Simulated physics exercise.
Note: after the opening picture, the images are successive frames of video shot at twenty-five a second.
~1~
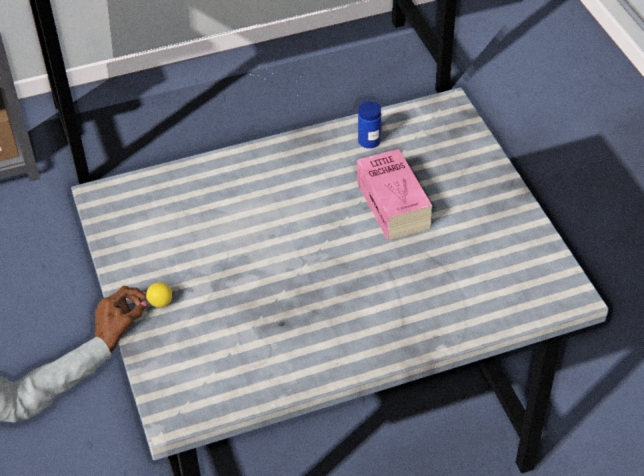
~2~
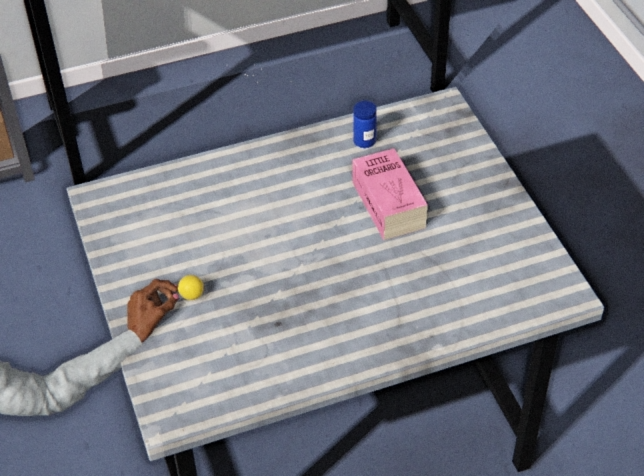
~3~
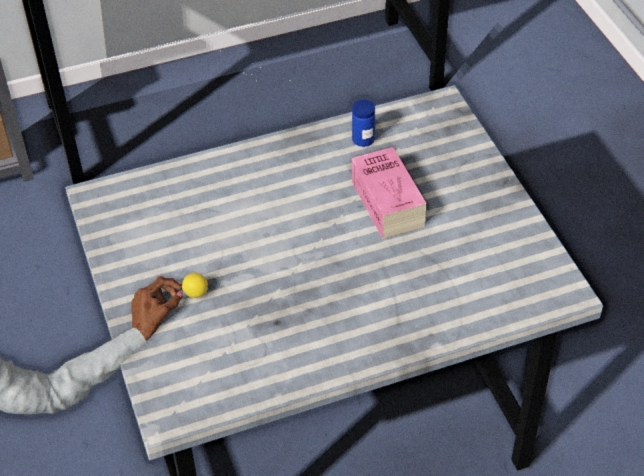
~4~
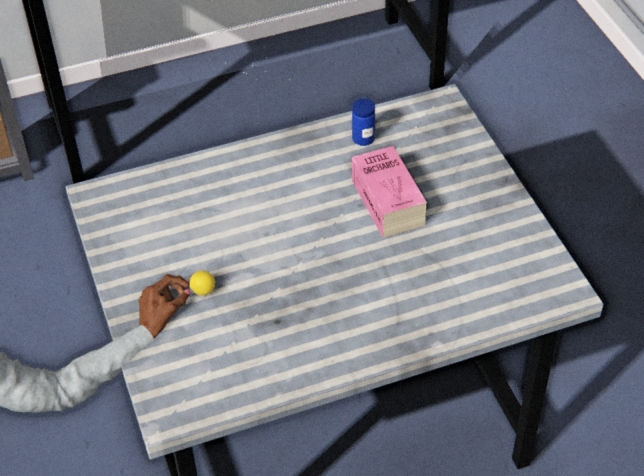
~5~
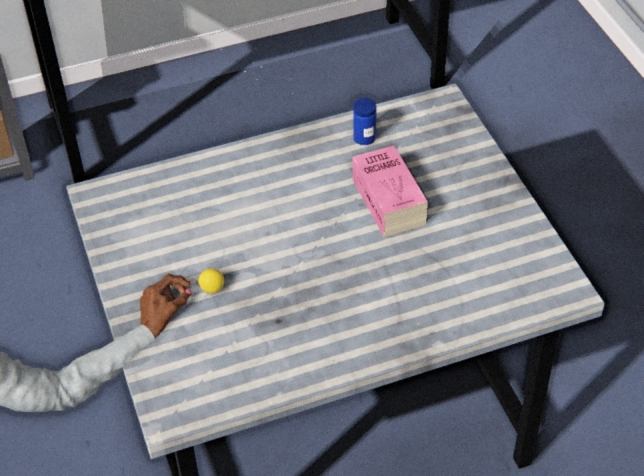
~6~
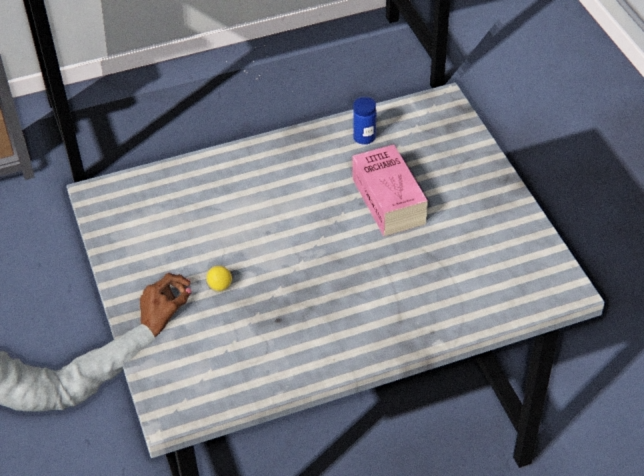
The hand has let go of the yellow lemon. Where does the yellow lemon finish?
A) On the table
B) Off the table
On the table.
Then, 0.20 s later than the last frame, yellow lemon moved well along near (253, 271).
Then, 0.50 s later than the last frame, yellow lemon moved well along near (290, 262).
When it is over, moved from the start, yellow lemon. End places, in pixels of the last picture, yellow lemon near (317, 256).
